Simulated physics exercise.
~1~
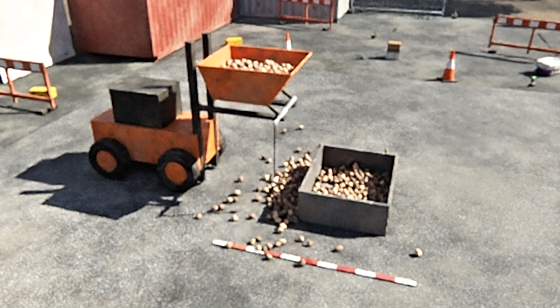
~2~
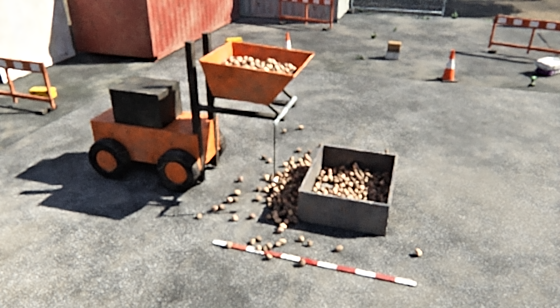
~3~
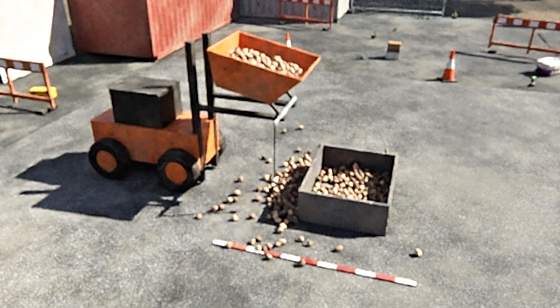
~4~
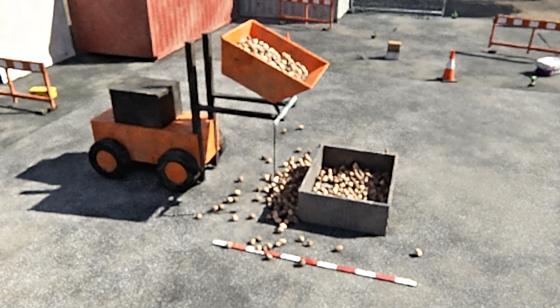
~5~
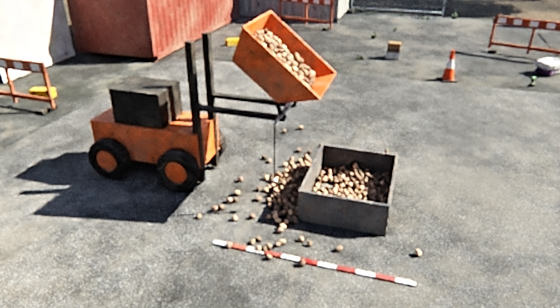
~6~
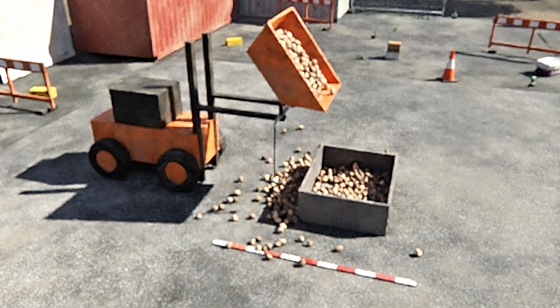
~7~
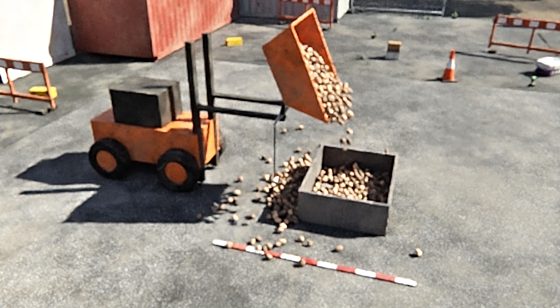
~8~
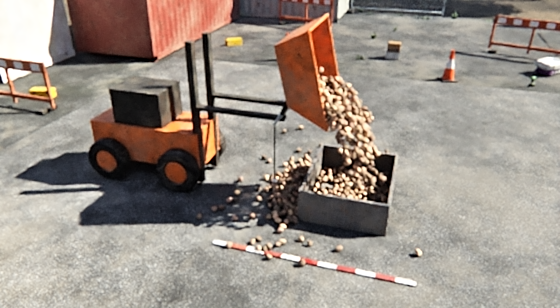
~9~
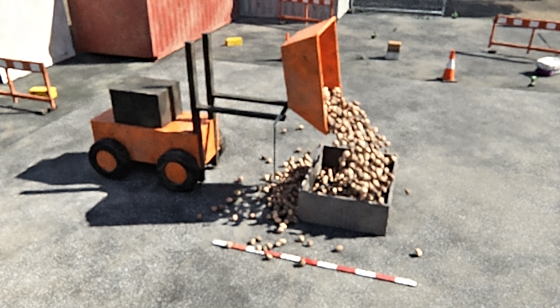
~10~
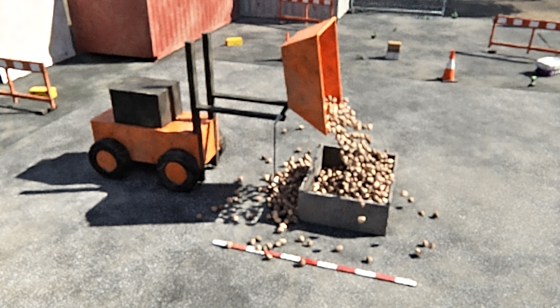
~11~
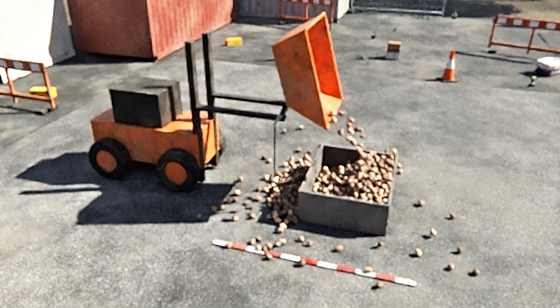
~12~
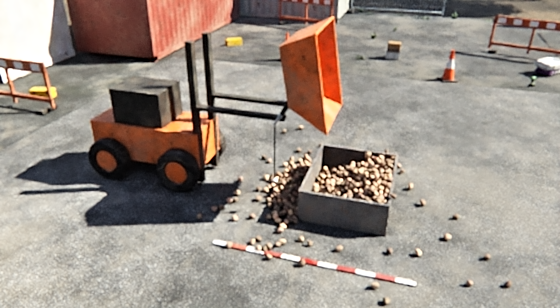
On a paved yard, an orange forklift tipping its skip steeply, pouring round stones into a grey bin, a few rolling away right.
